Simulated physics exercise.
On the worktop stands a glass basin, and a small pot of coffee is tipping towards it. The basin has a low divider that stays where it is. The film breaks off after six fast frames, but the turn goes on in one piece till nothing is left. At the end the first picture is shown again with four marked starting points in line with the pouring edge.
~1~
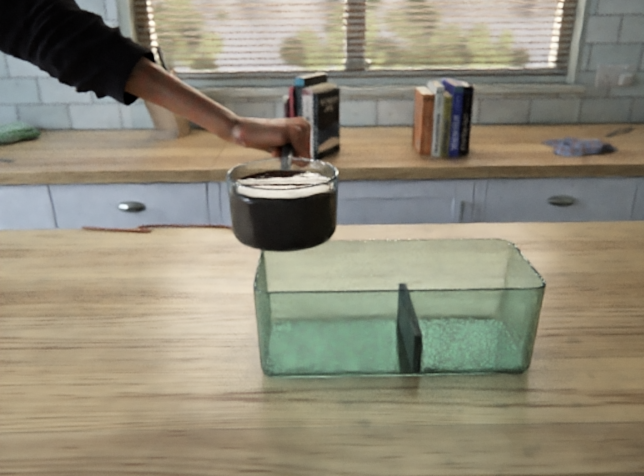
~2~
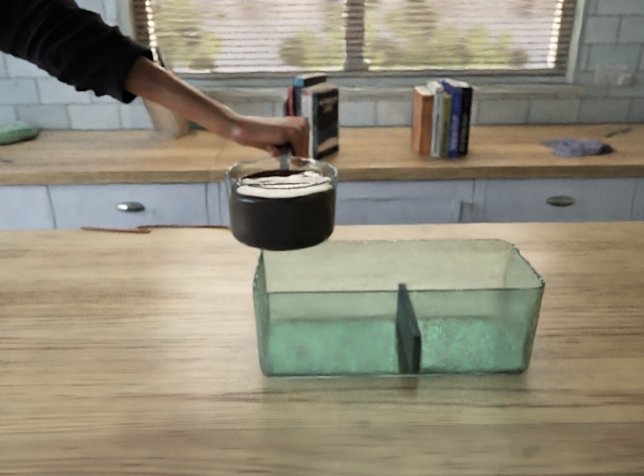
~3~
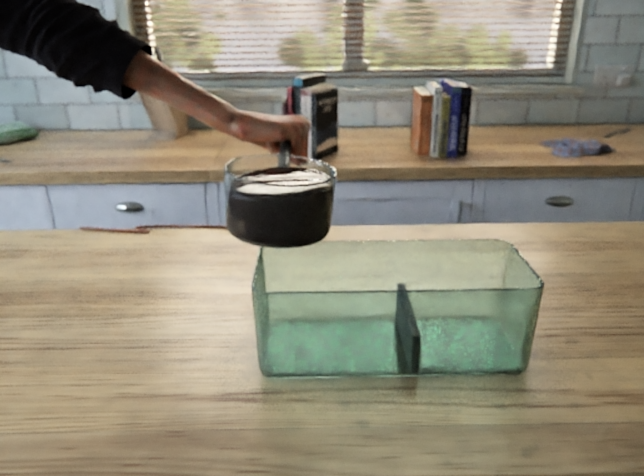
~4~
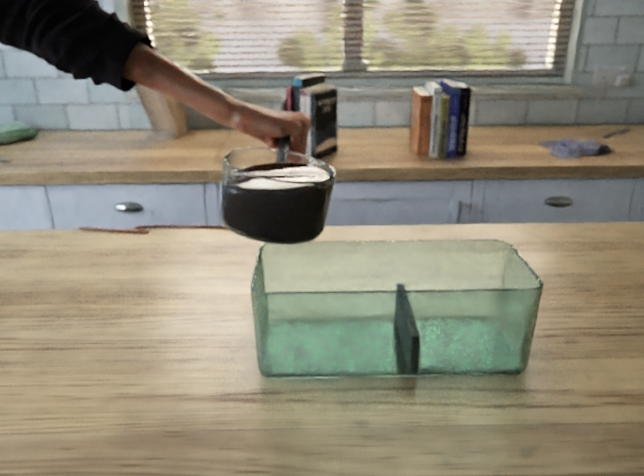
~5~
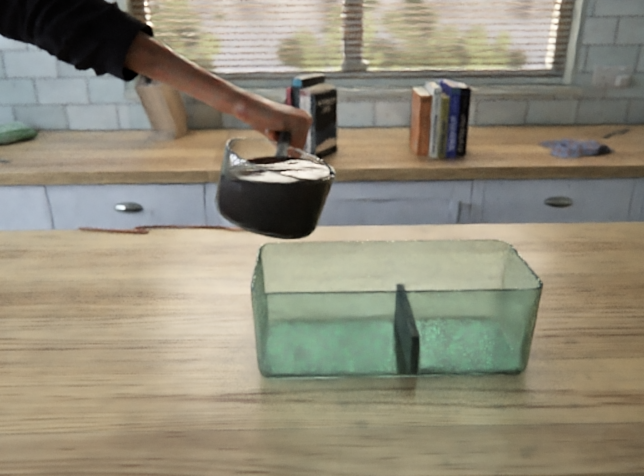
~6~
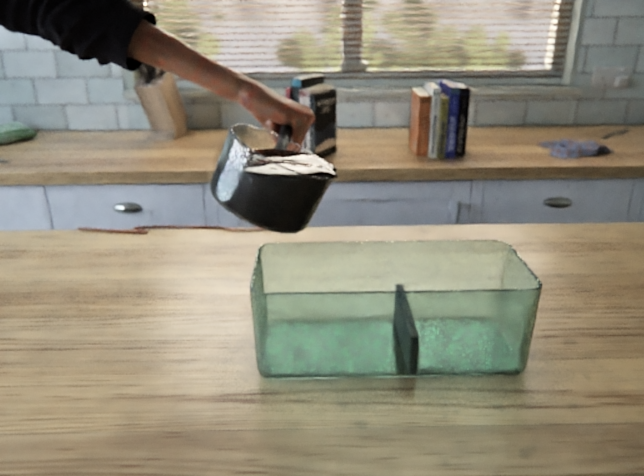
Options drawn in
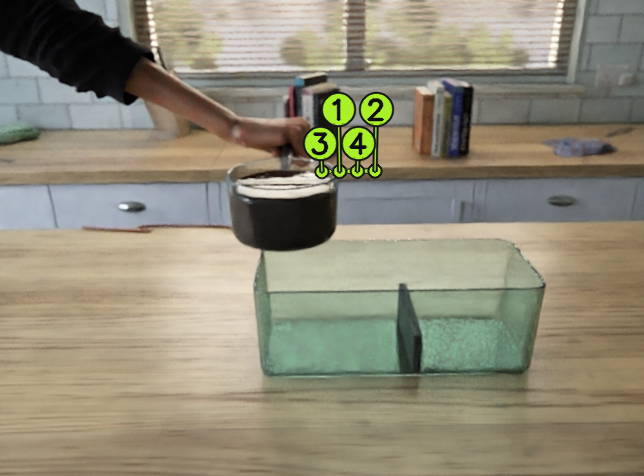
Small pot of dark coffee held by a hand above a divided green glass basin, staying upright, then gradually tilting right.
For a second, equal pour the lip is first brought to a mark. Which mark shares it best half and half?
Use dot 3.
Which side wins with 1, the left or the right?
The right side.
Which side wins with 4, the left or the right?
The right side.
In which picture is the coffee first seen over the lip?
In picture 6.
In lime, 1 at (339, 171); 2 at (375, 171); 3 at (321, 171); 4 at (357, 171).
If 1 is chosen, about 25 % ends left of the wall and 75 % right of it.
If 2 is chosen, about 6 % ends left of the wall and 93 % right of it.
If 3 is chosen, about 53 % ends left of the wall and 46 % right of it.
If 4 is chosen, about 11 % ends left of the wall and 88 % right of it.
